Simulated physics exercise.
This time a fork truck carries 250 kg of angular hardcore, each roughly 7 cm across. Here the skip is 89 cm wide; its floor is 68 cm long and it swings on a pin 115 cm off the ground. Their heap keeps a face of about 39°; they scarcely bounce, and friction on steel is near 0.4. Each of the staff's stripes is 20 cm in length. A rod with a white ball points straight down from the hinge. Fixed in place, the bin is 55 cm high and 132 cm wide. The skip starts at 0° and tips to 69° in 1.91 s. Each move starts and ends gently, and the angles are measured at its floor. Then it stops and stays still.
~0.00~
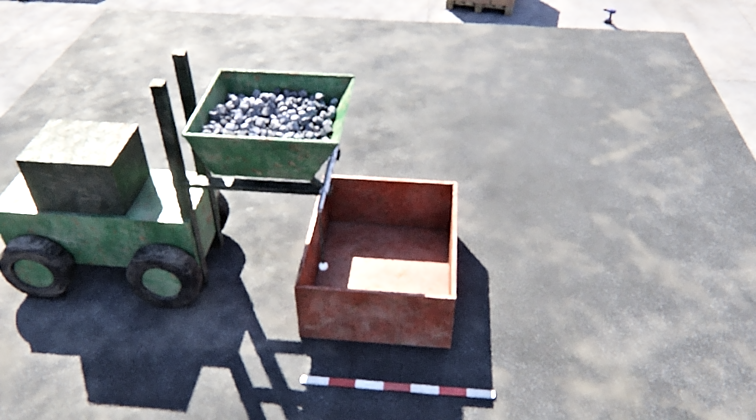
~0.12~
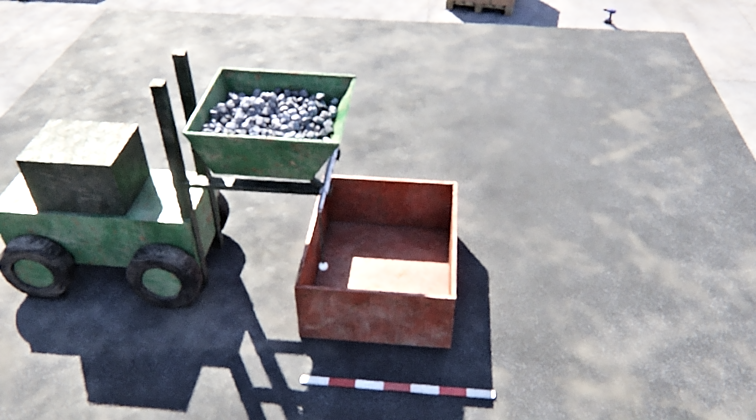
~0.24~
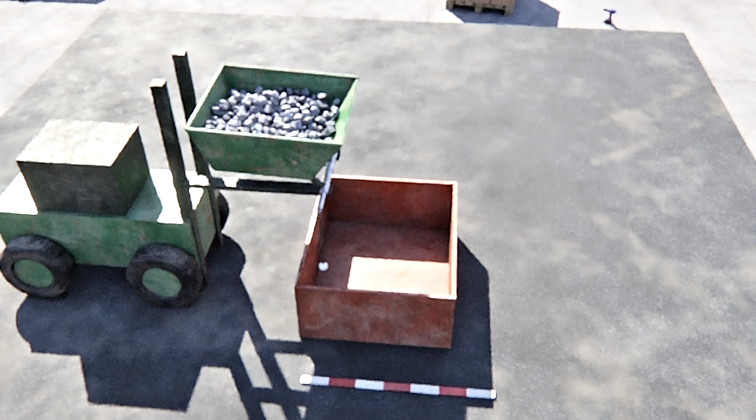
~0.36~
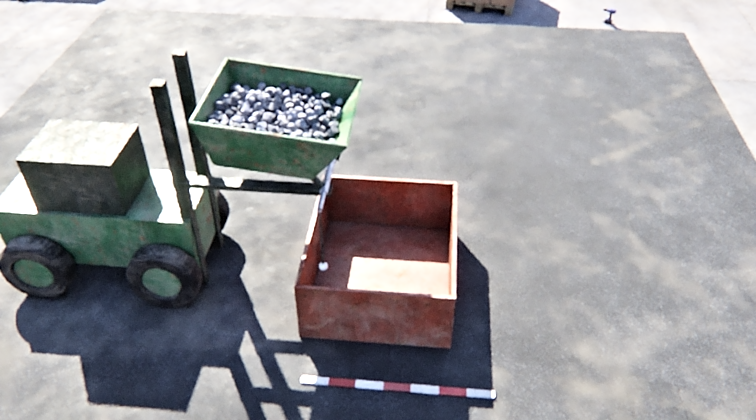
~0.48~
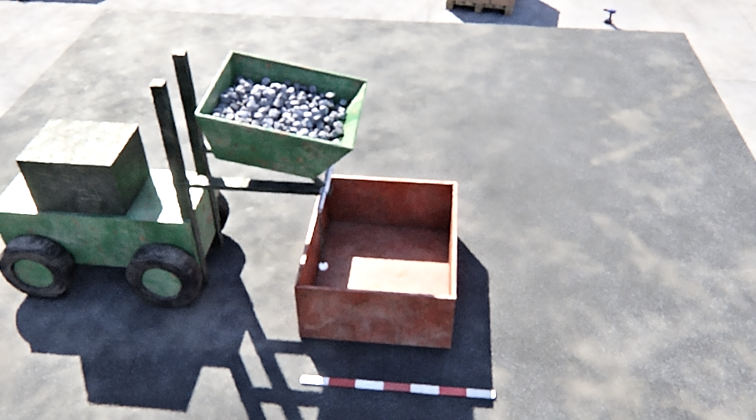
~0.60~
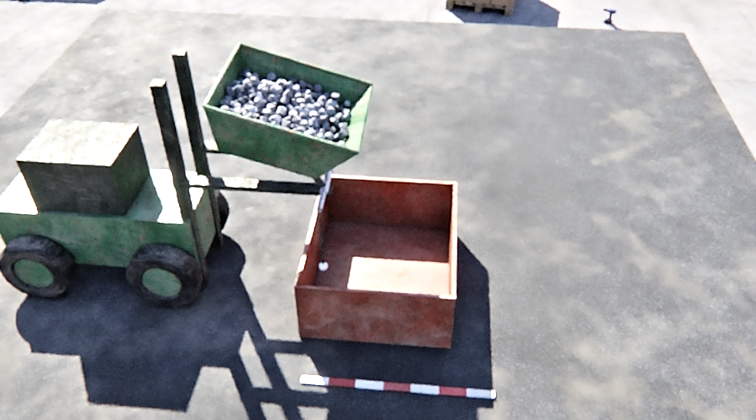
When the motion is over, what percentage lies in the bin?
Close to 40 percent.
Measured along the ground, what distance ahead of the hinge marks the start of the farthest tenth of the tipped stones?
It's roughly 130 cm in front of the hinge.
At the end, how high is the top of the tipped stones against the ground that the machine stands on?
Close to 24 cm above that ground.
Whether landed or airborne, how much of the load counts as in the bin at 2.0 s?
Some 10 per cent of the load by that point.
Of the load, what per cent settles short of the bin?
Some 0 per cent of the load.
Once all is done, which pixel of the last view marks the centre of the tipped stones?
About (431, 282).
After 1.4 s the floor is at 58°; 100 % in the skip; the foremost stones are at (386, 152).
After 2.0 s the floor is at 69°; 88 % in the skip, 12 % in the bin; the foremost stones are at (448, 273).
After 2.4 s the floor is at 69°; 69 % in the skip, 26 % in the bin, 5 % beside or beyond the bin; the foremost stones are at (501, 289).
After 4.8 s the floor is at 69°; 53 % in the skip, 38 % in the bin, 9 % beside or beyond the bin; the foremost stones are at (548, 287).
